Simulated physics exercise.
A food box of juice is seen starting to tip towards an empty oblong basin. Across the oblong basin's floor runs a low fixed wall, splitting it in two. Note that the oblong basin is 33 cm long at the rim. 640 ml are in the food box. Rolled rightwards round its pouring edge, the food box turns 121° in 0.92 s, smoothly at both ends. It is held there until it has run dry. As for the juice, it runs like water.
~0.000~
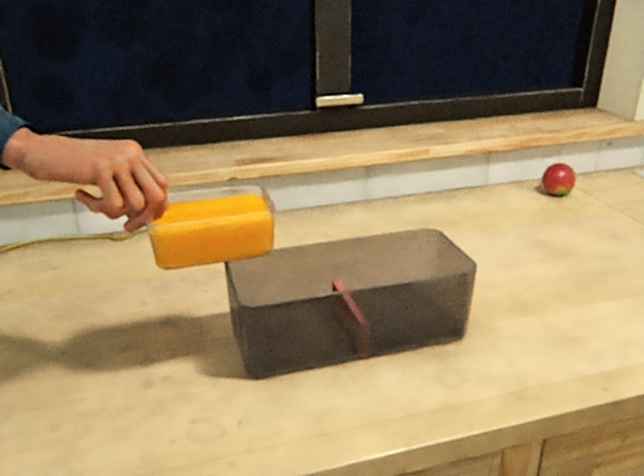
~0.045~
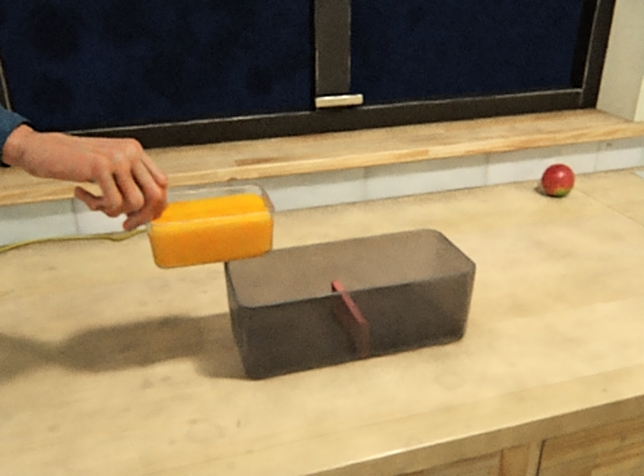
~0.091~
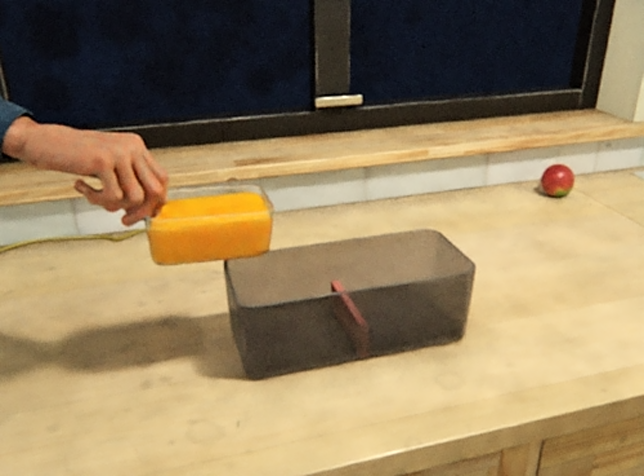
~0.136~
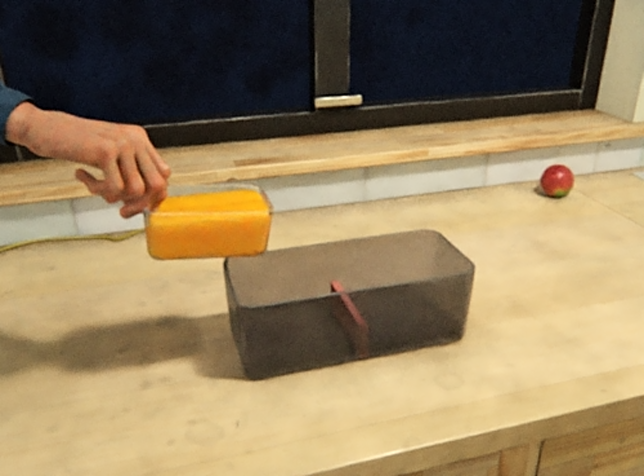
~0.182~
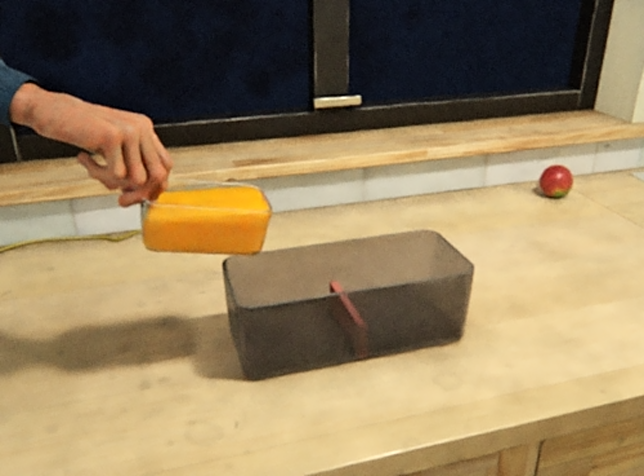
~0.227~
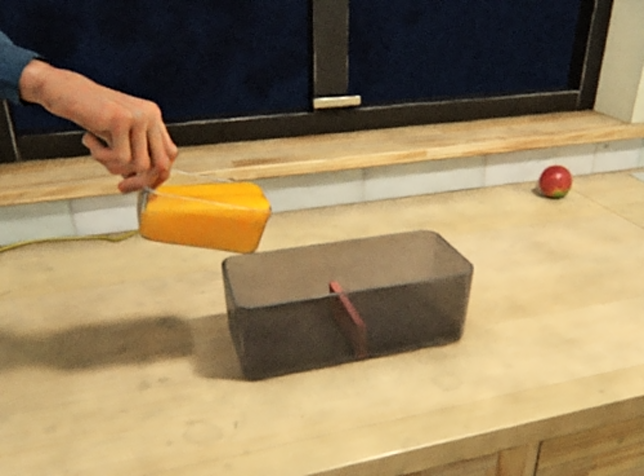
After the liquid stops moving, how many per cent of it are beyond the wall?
About 60 per cent.
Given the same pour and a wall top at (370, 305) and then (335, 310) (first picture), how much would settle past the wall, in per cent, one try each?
The first gives near 30 per cent and the second near 75 per cent.
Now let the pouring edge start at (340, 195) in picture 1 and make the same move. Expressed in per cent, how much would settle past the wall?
Result then: Approx. 85 %.
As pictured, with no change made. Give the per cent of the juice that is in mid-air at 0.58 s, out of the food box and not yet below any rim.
Roughly 54 percent.
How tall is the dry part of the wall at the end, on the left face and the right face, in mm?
Left: Roughly 38 mm; right: Roughly 30 mm.
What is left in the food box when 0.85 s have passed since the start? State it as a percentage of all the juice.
0 %.
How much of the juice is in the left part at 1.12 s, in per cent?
The left part holds close to 36 per cent.
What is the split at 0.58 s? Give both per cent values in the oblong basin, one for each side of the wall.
About 20 % left, 1 % right.
Then, 0.58 s in, the tilt is 86° and 25 per cent is still to pour, 20 is left of the wall and 1 right of it.
Then, 0.85 s in, the tilt is 119° and 0 per cent is still to pour, 28 is left of the wall and 64 right of it.
Then, 1.12 s in, the tilt is 121° and 0 per cent is still to pour, 37 is left of the wall and 59 right of it.
Then, 1.42 s in, the tilt is 121° and 0 per cent is still to pour, 37 is left of the wall and 59 right of it.
Finally, 37 per cent lies left of the wall, 60 right of it and 4 outside.
